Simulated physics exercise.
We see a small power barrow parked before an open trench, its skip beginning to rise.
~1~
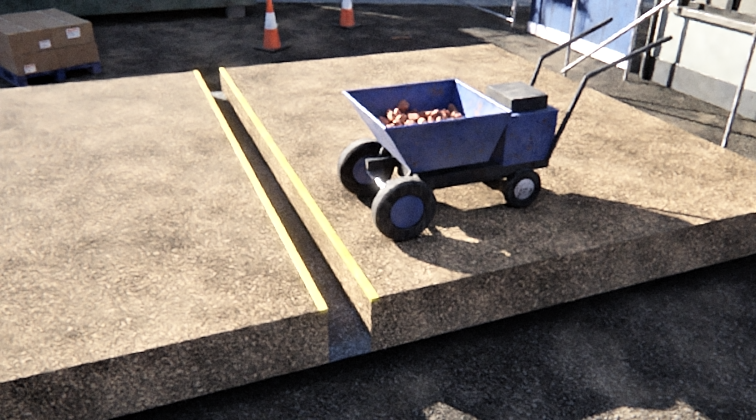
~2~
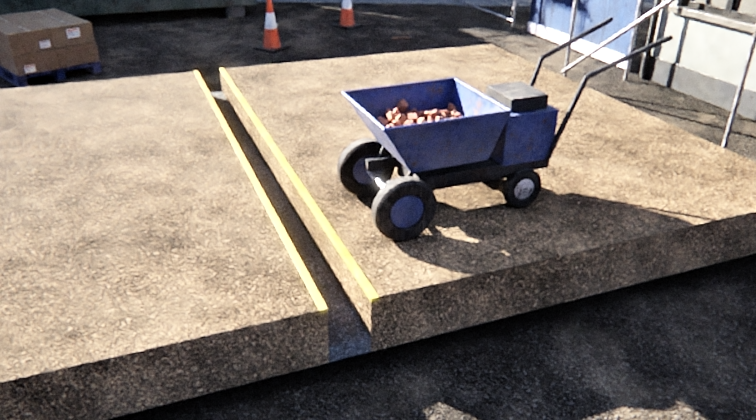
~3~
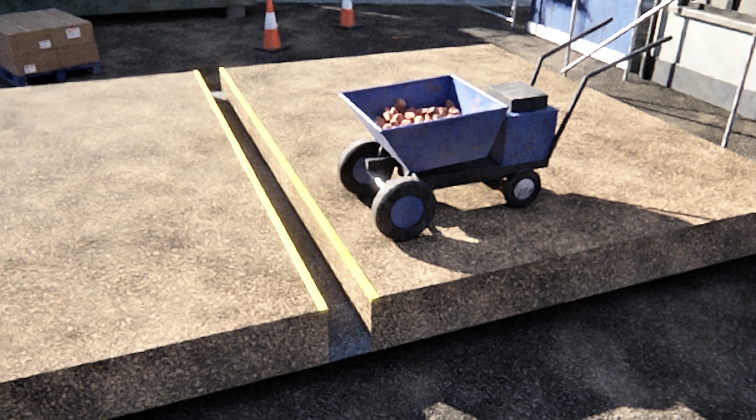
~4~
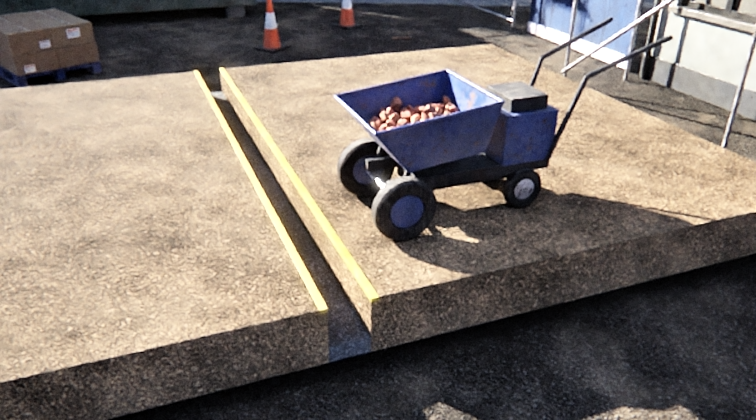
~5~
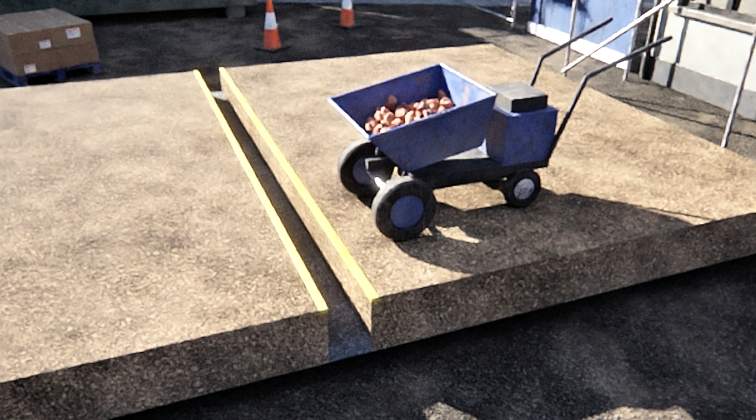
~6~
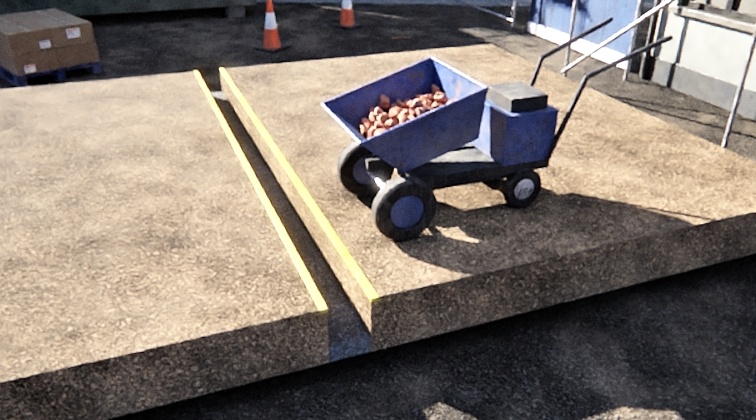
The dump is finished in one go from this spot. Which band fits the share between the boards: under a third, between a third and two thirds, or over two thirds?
It catches from one third to two thirds.
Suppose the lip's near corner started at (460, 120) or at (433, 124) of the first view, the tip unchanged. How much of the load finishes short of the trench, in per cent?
Near 50 % and 10 %.
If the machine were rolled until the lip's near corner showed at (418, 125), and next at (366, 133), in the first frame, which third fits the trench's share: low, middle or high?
The first try: Above two thirds. The second: Less than a third.
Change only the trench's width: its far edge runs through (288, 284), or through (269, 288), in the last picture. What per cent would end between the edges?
First some 90, then 100 per cent.
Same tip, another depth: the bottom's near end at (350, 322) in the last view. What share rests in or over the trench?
Close to 40 per cent.
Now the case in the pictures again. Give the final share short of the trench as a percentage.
Roughly 0 in a hundred.
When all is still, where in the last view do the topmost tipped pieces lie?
Roughly at (257, 219).
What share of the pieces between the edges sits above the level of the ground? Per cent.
Roughly 0 in a hundred.
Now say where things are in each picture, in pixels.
The first picture shows lip of the skip (387, 130), level; top of the load (421, 124), lumps of rubble; first edge of the trench (357, 270); far edge (308, 280), the trench under half as wide as the skip, and about as deep as wide.
The second picture shows lip of the skip (385, 130), level; top of the load (420, 123).
The third picture shows lip of the skip (382, 132), tipped barely; top of the load (431, 119).
The fourth picture shows lip of the skip (376, 134), tipped a little; top of the load (427, 117).
The fifth picture shows lip of the skip (369, 138), tipped a little; top of the load (436, 116).
The sixth picture shows lip of the skip (361, 144), tipped clearly; top of the load (430, 113); first edge of the trench (357, 270); far edge (308, 280).
Just after the last frame, skip tipped steeply; every one in the skip.
A moment on, skip tipped right over; the larger part in the skip; about a tenth in or heaped over the trench; about a tenth beyond it.
Further on, skip tipped right over; about a tenth in the skip; roughly a third in or heaped over the trench; roughly half beyond it.
When it is over, skip tipped right over; roughly two thirds in or heaped over the trench; roughly a third beyond it.
